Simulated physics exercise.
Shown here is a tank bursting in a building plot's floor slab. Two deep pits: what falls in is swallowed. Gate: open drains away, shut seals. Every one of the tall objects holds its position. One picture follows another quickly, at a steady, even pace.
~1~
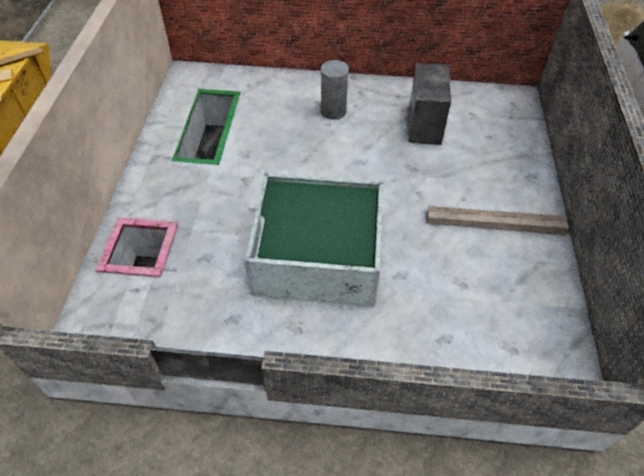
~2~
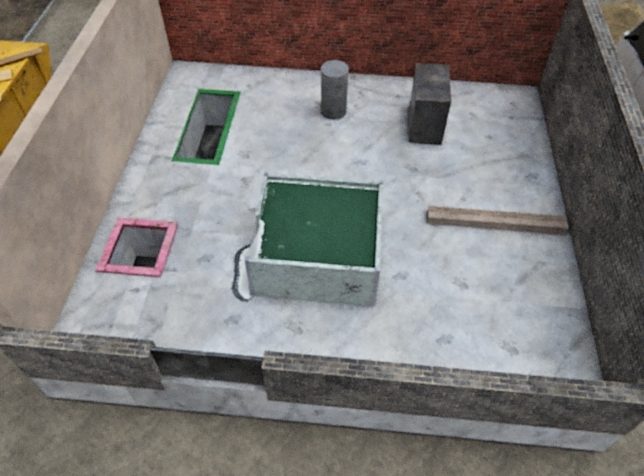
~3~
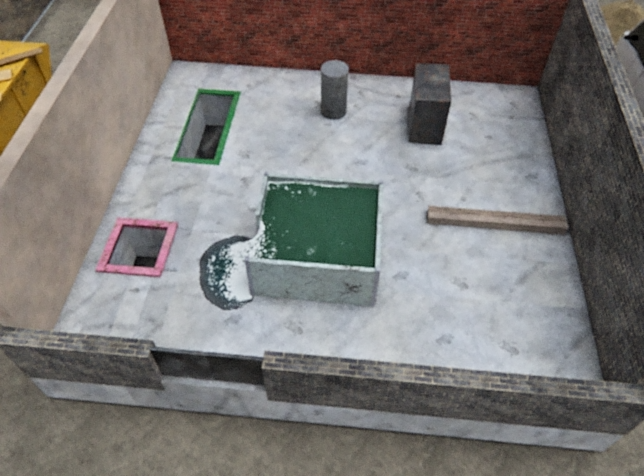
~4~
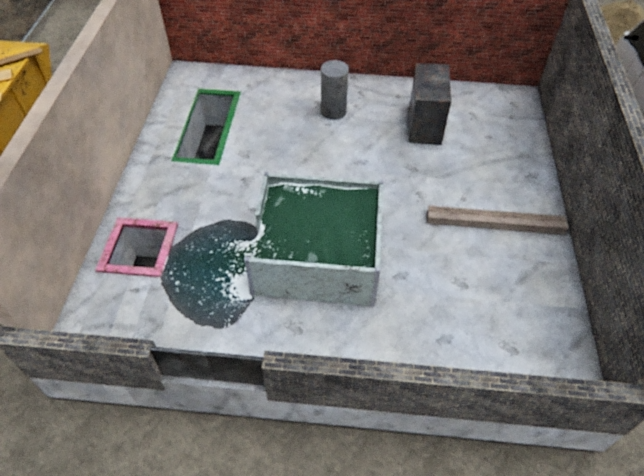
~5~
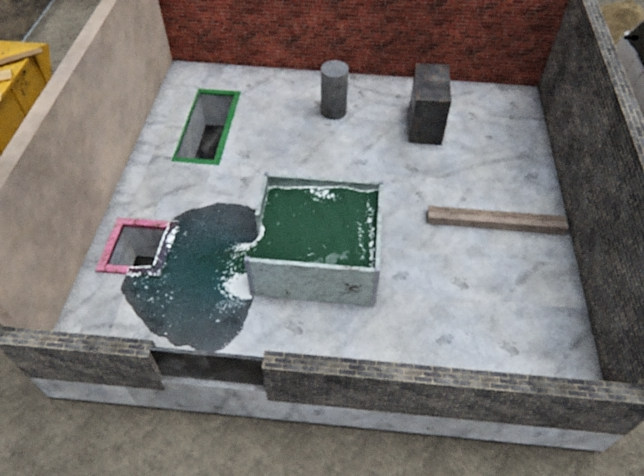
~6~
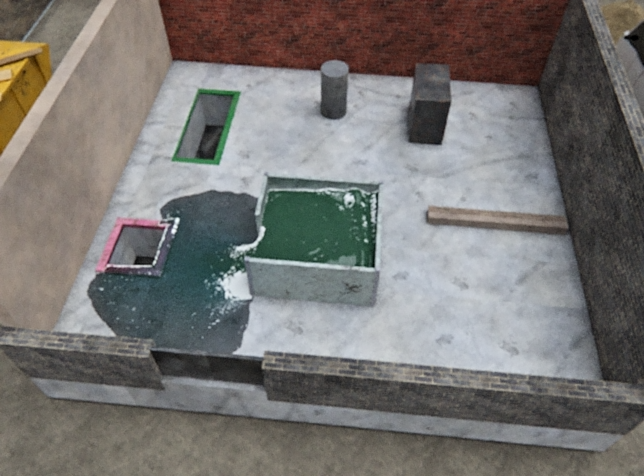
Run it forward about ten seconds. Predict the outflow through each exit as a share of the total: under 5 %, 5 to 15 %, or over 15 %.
Result: The gate drains a share short of five per cent, the pink pit drains a share exceeding fifteen per cent, the green pit drains a share of five to fifteen per cent.
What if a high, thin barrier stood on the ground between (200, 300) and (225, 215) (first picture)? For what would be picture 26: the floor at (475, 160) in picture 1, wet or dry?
Untouched.
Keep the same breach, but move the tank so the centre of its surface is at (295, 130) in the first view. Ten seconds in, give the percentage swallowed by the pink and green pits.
The pink pit ends up with 20 per cent and the green pit with 30 per cent.
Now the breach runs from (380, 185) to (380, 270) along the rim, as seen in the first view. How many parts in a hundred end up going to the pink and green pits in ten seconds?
Pink 4 %, green 2 %.
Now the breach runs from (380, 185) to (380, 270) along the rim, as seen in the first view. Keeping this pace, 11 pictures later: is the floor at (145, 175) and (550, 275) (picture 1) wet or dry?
First point: Unwetted; second point: Inundated.
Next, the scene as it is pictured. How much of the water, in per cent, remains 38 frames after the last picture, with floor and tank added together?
60 in a hundred.
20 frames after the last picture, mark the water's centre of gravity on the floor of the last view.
About (233, 259) in the last view.
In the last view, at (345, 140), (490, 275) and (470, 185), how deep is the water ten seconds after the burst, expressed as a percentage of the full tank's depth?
Estimated readings in sequence: 0, 2, 0 percent.
A moment on, water covers 15 % of the floor; the gate 0 %, the pink pit 7 %, the green pit 0 %.
Next, water covers 20 % of the floor; the gate 0 %, the pink pit 13 %, the green pit 0 %.
Then, water covers 25 % of the floor; the gate 0 %, the pink pit 23 %, the green pit 2 %.
Later, water covers 40 % of the floor; the gate 0 %, the pink pit 34 %, the green pit 6 %.
In the end, water covers 50 % of the floor; the gate 0 %, the pink pit 37 %, the green pit 11 %.
